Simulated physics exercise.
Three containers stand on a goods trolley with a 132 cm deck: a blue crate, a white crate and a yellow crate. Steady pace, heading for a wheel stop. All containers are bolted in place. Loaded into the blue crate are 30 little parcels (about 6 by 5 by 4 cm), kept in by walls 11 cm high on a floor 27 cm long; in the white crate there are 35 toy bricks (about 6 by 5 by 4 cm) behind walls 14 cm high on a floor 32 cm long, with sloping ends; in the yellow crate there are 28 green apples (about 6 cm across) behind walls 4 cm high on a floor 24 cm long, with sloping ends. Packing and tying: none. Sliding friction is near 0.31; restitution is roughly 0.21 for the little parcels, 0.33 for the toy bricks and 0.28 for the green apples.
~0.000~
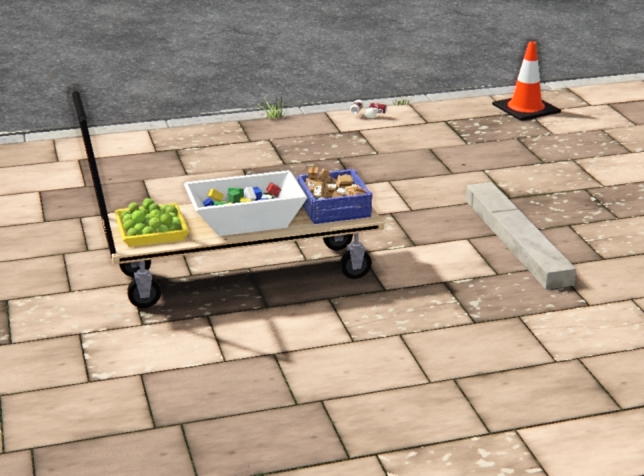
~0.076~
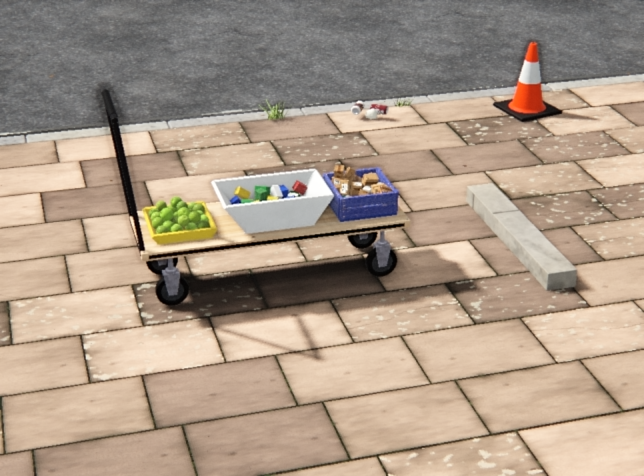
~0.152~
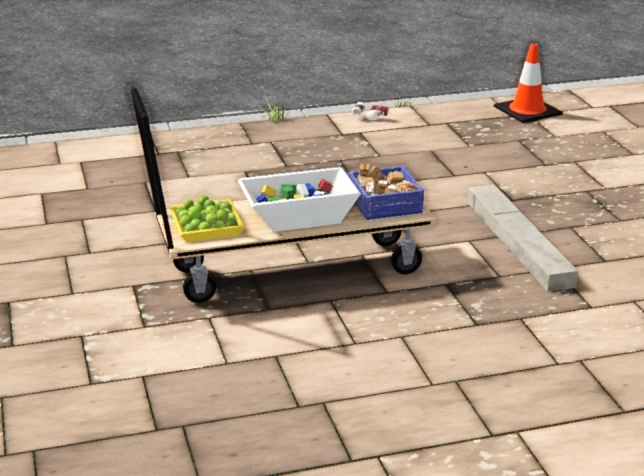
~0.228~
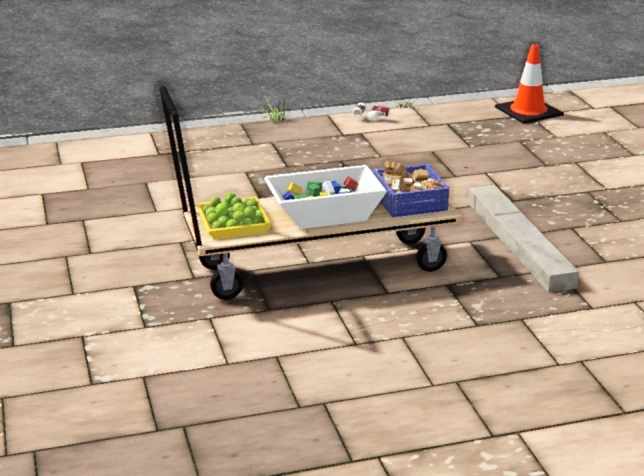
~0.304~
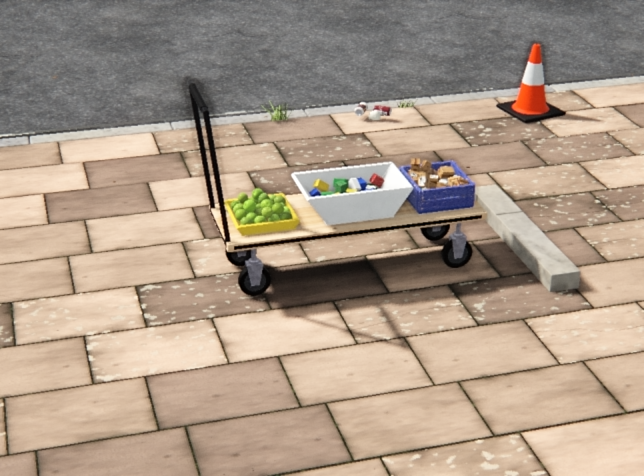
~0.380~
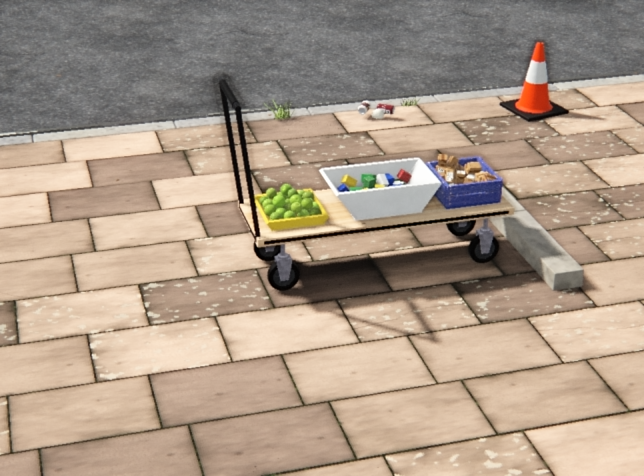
On a paved sidewalk beside a road, a flat trolley carrying a yellow crate of green apples, a white bin of colorful blocks and a blue crate of small brown parcels rolled steadily right, nearing a concrete block.
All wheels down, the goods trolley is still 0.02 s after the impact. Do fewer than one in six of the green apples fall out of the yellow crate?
What gets out climbs above a sixth.
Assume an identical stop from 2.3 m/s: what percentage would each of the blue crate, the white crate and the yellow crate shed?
Blue crate 10 %, white crate 10 %, yellow crate 50 %.
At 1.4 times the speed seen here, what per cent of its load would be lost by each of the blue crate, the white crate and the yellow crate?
Blue crate 10, white crate 10, yellow crate 50 per cent.
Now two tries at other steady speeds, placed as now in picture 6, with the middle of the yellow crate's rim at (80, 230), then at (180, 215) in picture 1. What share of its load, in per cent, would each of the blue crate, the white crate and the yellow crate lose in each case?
Blue crate: 10 / 0 percent; white crate: 10 / 0 percent; yellow crate: 50 / 30 percent.
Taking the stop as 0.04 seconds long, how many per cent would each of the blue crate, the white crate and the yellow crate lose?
That way you'd get blue crate at 10, white crate at 0, and yellow crate at 40 percent.
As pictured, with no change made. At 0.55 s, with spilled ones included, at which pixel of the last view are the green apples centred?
I'd put the middle close to (333, 201).
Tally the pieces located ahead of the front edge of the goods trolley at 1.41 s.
About 0.
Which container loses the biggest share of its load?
Answer: The yellow crate.
After 0.45 s, the wheels strike.
After 0.55 s, 0 of 30 out of the blue crate, 0 of 35 out of the white crate and 2 of 28 out of the yellow crate.
After 0.67 s, 2 of 30 out of the blue crate, 0 of 35 out of the white crate and 7 of 28 out of the yellow crate.
After 0.90 s, 2 of 30 out of the blue crate, 0 of 35 out of the white crate and 10 of 28 out of the yellow crate.
Outcome (at 1.41 s), 2 of 30 out of the blue crate, 0 of 35 out of the white crate and 10 of 28 out of the yellow crate. Asked share, 10 of 28, 36 per cent.
